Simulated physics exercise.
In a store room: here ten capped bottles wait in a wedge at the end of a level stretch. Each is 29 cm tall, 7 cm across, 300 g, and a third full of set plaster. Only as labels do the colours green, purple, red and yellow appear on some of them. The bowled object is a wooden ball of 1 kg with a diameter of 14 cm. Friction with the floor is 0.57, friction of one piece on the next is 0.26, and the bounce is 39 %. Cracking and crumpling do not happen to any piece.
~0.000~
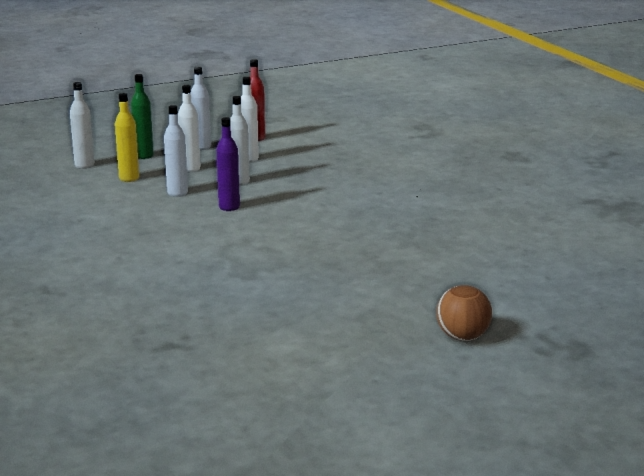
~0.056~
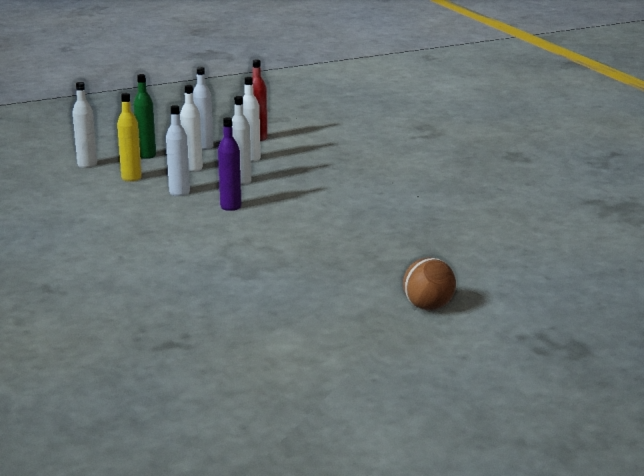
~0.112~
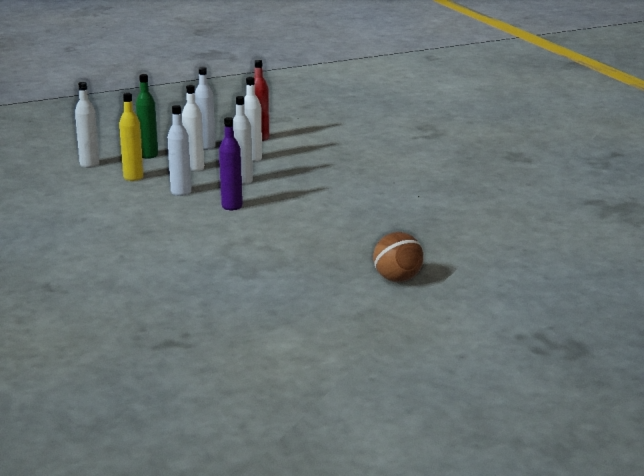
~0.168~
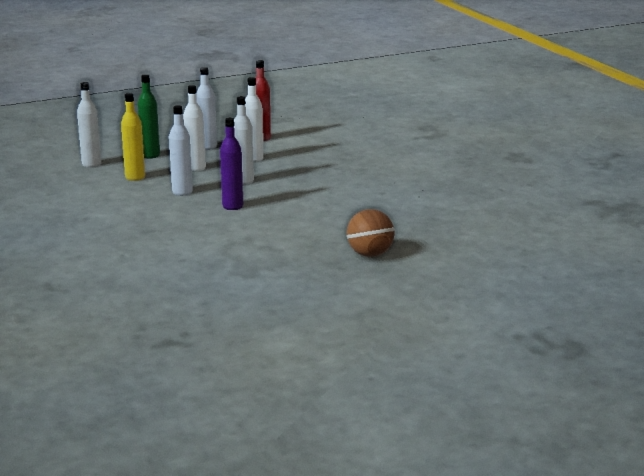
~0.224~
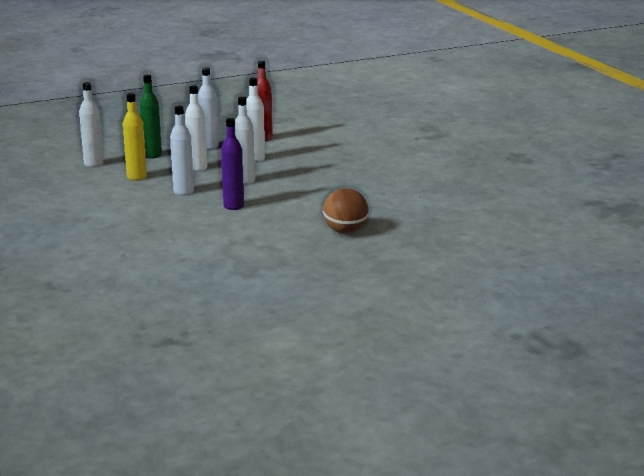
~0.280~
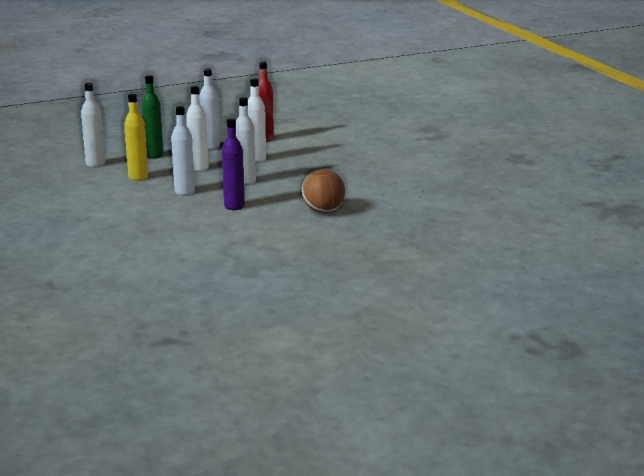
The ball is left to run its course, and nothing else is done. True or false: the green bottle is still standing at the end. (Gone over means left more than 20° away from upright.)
True.
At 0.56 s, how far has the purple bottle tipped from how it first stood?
About 0°.
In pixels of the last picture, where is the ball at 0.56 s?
It sits close to pixel (262, 123).
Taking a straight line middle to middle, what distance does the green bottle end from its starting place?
Close to 0 cm, start to finish.
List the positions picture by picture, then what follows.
In the first picture (each place is the centre of the face we see best; the camera moves round a little), ball (464, 313) 1.03 m before the front row; green bottle (143, 119); purple bottle (224, 167); yellow bottle (122, 140); all in place.
In the second picture, ball (430, 284) 86 cm before the front row; green bottle (145, 119).
In the third picture, ball (398, 257) 68 cm before the front row; green bottle (147, 119).
In the fourth picture, ball (371, 233) 51 cm before the front row; green bottle (149, 119).
In the fifth picture, ball (346, 211) 33 cm before the front row; green bottle (151, 119).
In the sixth picture, ball (323, 191) 15 cm before the front row; green bottle (153, 119); red bottle (265, 104); purple bottle (229, 167); all in place.
By 0.56 s, ball still moving; 3 of the 10 bottles over; green bottle unmoved; red bottle tilted 31°.
By 0.90 s, ball still moving; 3 of the 10 bottles over; green bottle unmoved; red bottle lying flat.
When it is over (1.4 s), ball rolling away; 3 of the 10 bottles over; green bottle unmoved; red bottle lying flat; purple bottle unmoved. In pixels of the last frame, middles, green bottle near (152, 117), red bottle near (243, 59).
